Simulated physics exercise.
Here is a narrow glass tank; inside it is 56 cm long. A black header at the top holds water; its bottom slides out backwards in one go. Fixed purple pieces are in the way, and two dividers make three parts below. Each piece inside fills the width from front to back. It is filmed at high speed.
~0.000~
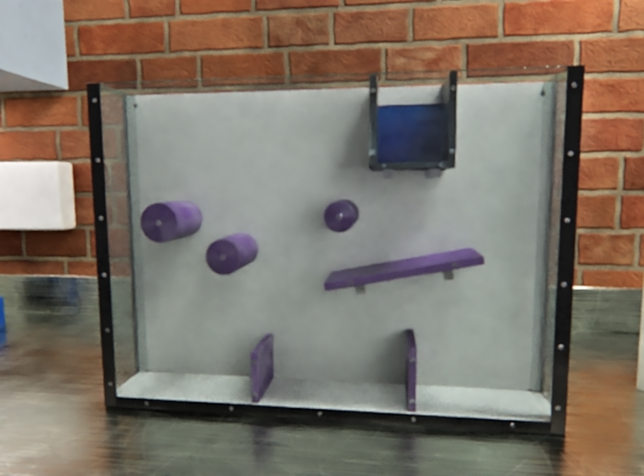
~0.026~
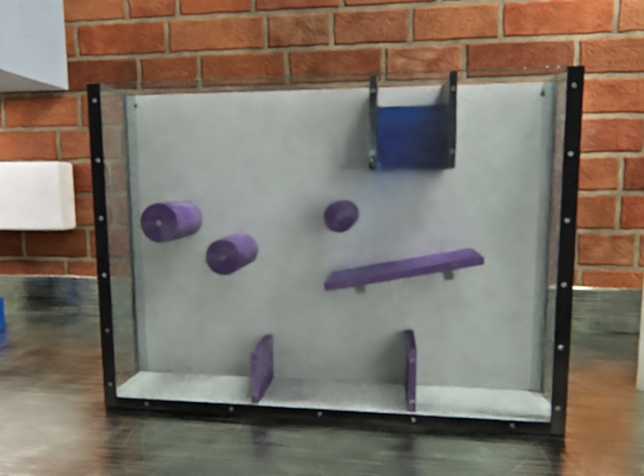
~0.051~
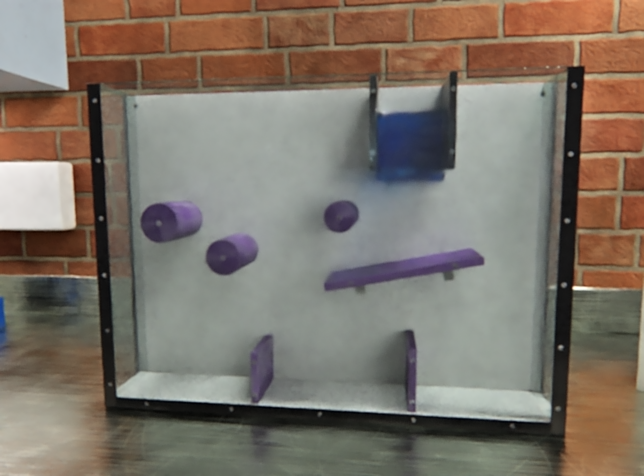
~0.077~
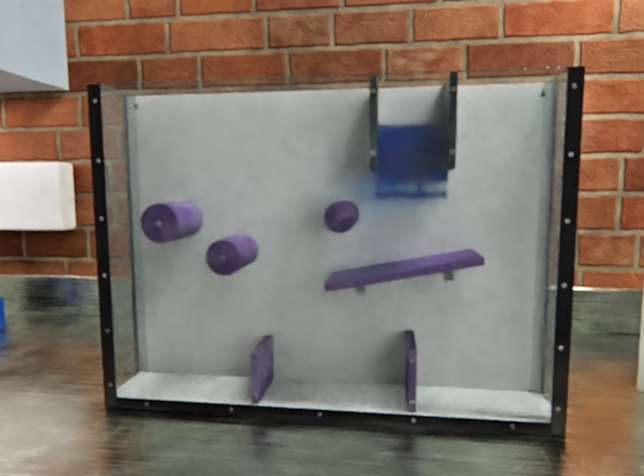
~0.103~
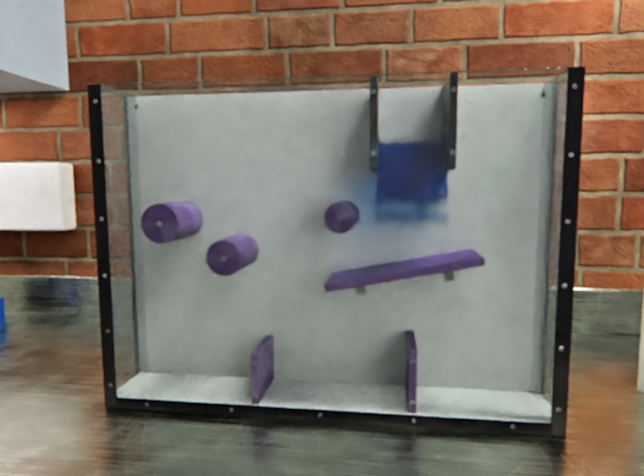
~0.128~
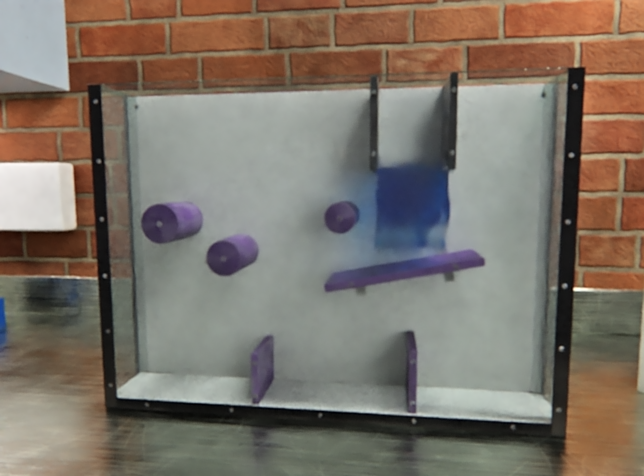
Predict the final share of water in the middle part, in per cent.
About 30 per cent.
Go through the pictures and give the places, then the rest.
In the first picture, bottom of the water (434, 162); top (407, 106); the piece under the header is centred near (339, 217); divider tops at (254, 355) and (413, 351).
In the second picture, bottom of the water (416, 168); top (407, 107).
In the third picture, bottom of the water (407, 181); top (440, 112).
In the fourth picture, bottom of the water (401, 198); top (398, 126); below the header it spans (377, 173) to (447, 173).
In the fifth picture, bottom of the water (410, 221); top (381, 143); below the header it spans (377, 191) to (447, 191).
In the sixth picture, bottom of the water (396, 249); top (382, 165); below the header it spans (377, 225) to (447, 220).
After 0.23 s 100 per cent has yet to come down; below, left 0, middle 0, right 0.
After 0.38 s 55 per cent has yet to come down; below, left 36, middle 1, right 8.
After 0.75 s 10 per cent has yet to come down; below, left 46, middle 21, right 23.
In the end the left part holds 46, the middle 30 and the right 24 per cent.
